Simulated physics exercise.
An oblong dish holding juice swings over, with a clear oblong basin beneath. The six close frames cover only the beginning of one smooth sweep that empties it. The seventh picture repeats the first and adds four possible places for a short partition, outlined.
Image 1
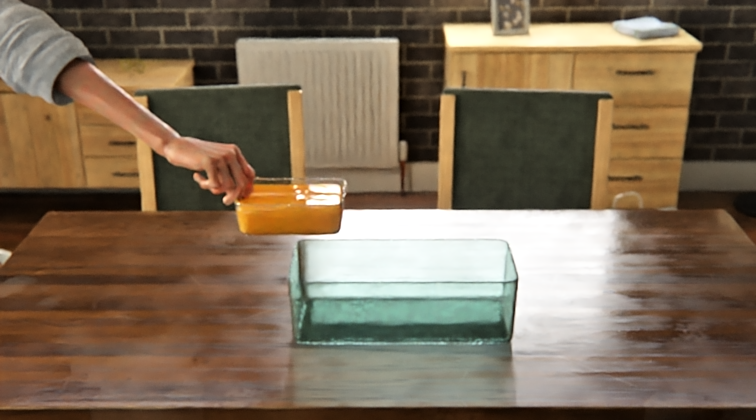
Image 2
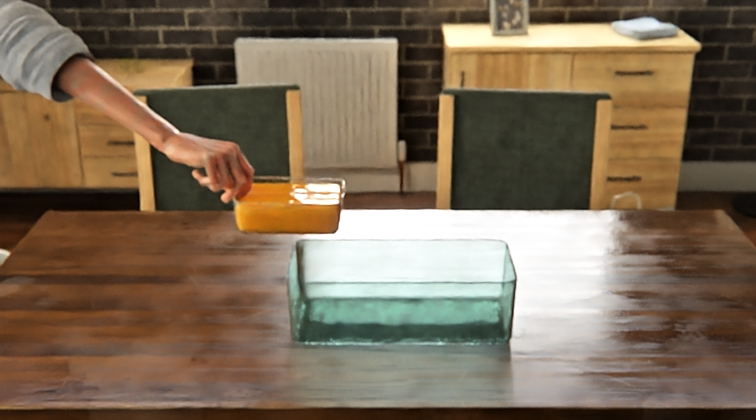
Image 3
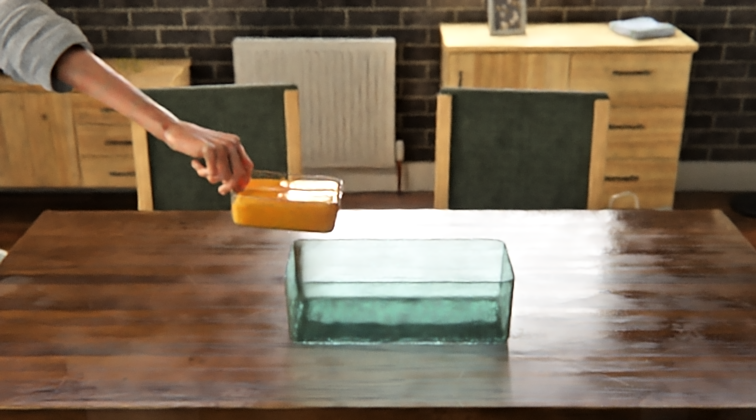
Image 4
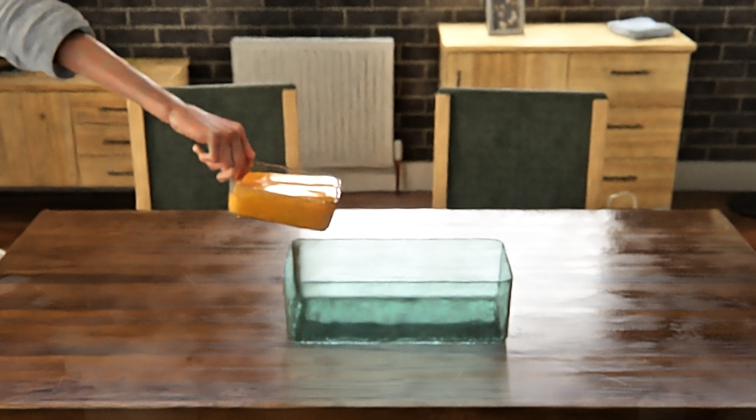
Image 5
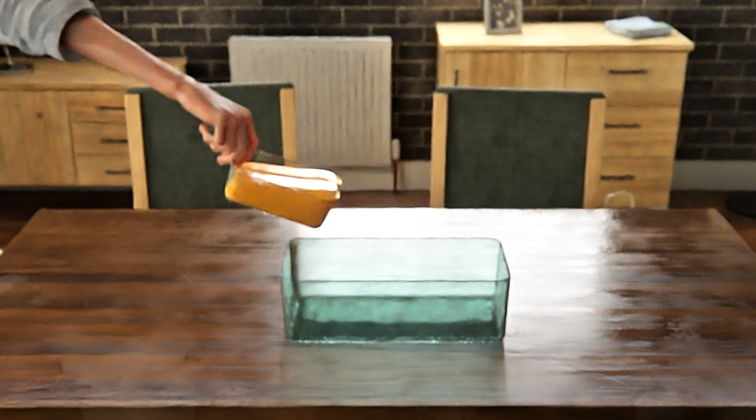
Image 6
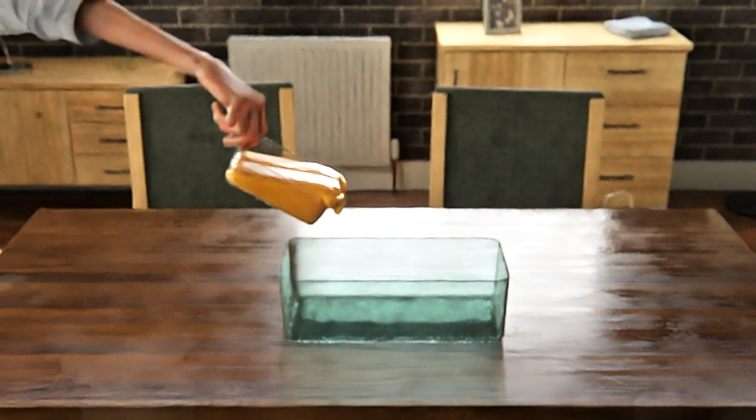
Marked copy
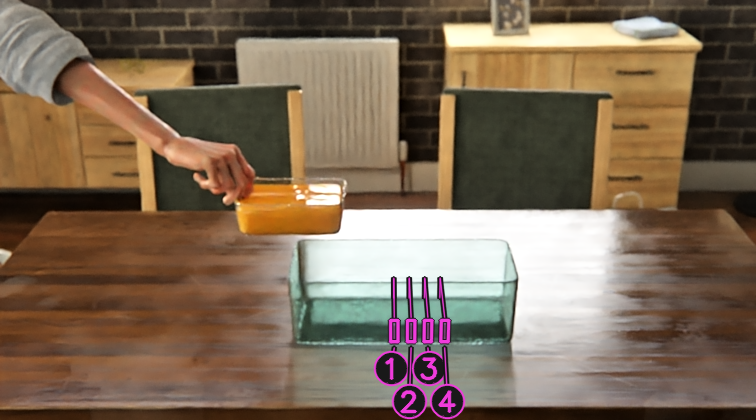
At a wooden dining table, a hand held a small oblong dish of orange juice above a clear basin, then gradually tipped it to the right until the juice began slipping over its lip.
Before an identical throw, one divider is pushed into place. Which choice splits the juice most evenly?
Go for 3.
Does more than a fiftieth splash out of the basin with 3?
Yes, it does.
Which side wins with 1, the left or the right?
The right side.
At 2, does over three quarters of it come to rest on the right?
No.
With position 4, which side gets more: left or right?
The left side.
On the marked copy, 1 at (394, 347); 2 at (411, 347); 3 at (427, 347); 4 at (444, 347).
Choosing 1, about 17 % ends left of the wall and 75 % right of it; 9 % is lost outside.
Choosing 2, about 25 % ends left of the wall and 66 % right of it; 9 % is lost outside.
Choosing 3, about 45 % ends left of the wall and 45 % right of it; 10 % is lost outside.
Choosing 4, about 68 % ends left of the wall and 21 % right of it; 11 % is lost outside.
